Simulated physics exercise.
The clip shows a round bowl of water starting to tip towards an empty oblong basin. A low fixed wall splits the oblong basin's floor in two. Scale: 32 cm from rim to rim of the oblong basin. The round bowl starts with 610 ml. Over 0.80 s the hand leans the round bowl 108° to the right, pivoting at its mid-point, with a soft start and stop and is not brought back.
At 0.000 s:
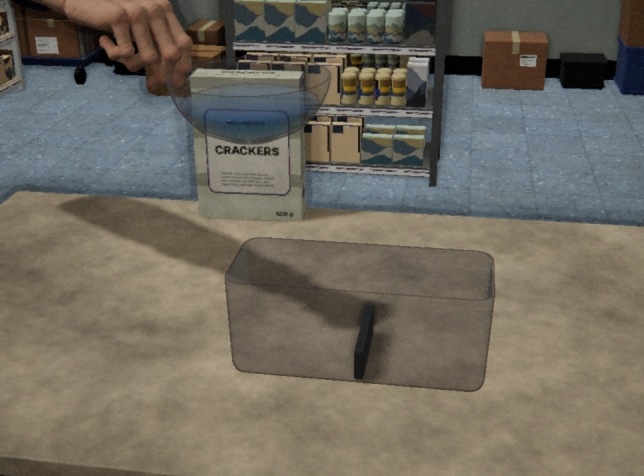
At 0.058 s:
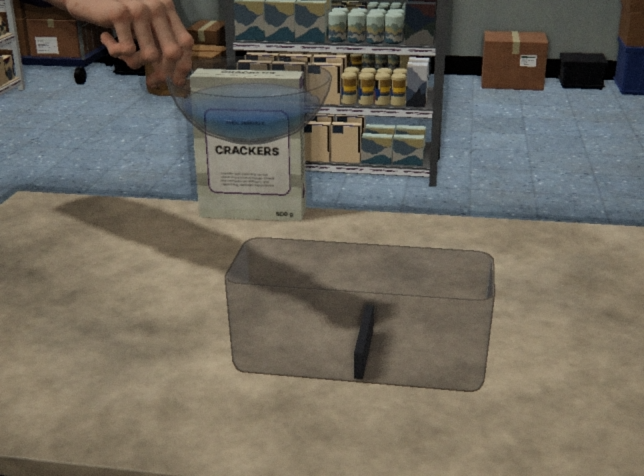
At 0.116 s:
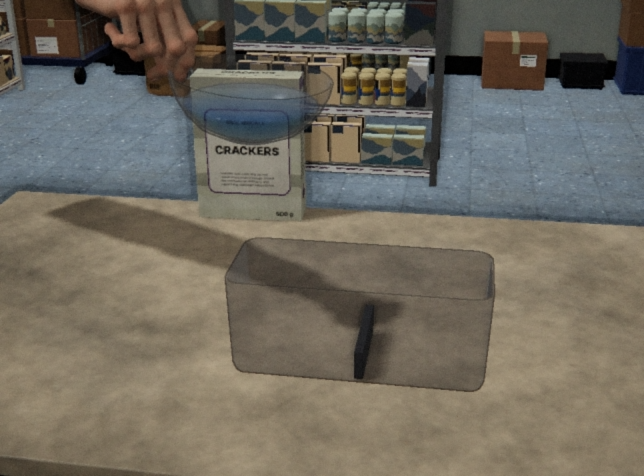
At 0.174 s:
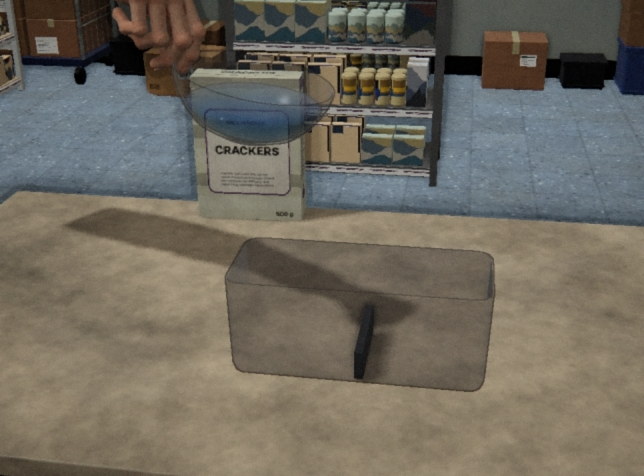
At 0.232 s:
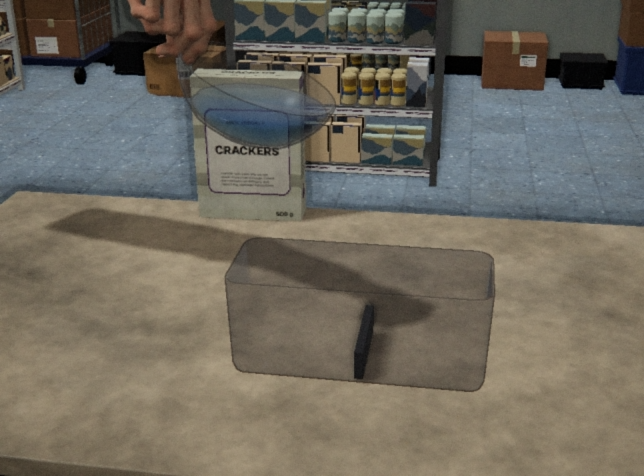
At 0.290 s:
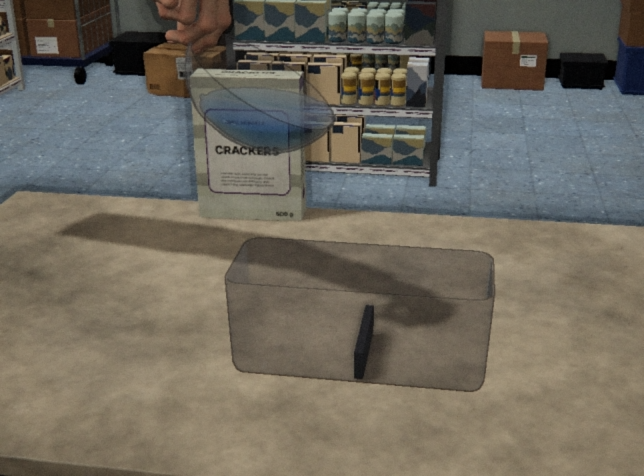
In a storeroom with a blue tiled floor, stacked shelves and cardboard boxes behind, a still camera looks slightly down on a mottled beige tabletop. A clear, empty oblong basin with a thin dark upright piece inside sits near the centre, behind it a pale crackers box, and a hand at upper left holds a transparent round bowl of bluish water. The hand gradually tilts the bowl to the right, its shadow shifting across the table.
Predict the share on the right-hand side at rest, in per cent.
The far part has some 60 per cent.
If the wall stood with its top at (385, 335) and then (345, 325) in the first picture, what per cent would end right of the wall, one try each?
In turn about 30 and 75 per cent.
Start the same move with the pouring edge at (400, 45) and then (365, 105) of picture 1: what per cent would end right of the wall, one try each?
In turn about 75 and 70 per cent.
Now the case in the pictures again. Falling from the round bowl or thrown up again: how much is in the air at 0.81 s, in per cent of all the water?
About 3 per cent.
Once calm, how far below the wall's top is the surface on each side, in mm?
Some 28 mm on the left and 20 mm on the right.
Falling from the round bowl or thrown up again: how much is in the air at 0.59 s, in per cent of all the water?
Near 52 in a hundred.
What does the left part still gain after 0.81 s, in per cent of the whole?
Near 2 in a hundred.
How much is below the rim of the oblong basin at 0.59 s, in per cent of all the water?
Near 42 in a hundred.
After 0.59 s the tilt is 91° and 7 per cent is still to pour, 2 is left of the wall and 40 right of it.
After 0.81 s the tilt is 108° and 0 per cent is still to pour, 37 is left of the wall and 61 right of it.
After 1.05 s the tilt is 108° and 0 per cent is still to pour, 39 is left of the wall and 59 right of it.
After 1.30 s the tilt is 108° and 0 per cent is still to pour, 39 is left of the wall and 60 right of it.
In the end 39 per cent lies left of the wall, 60 right of it and 1 outside.
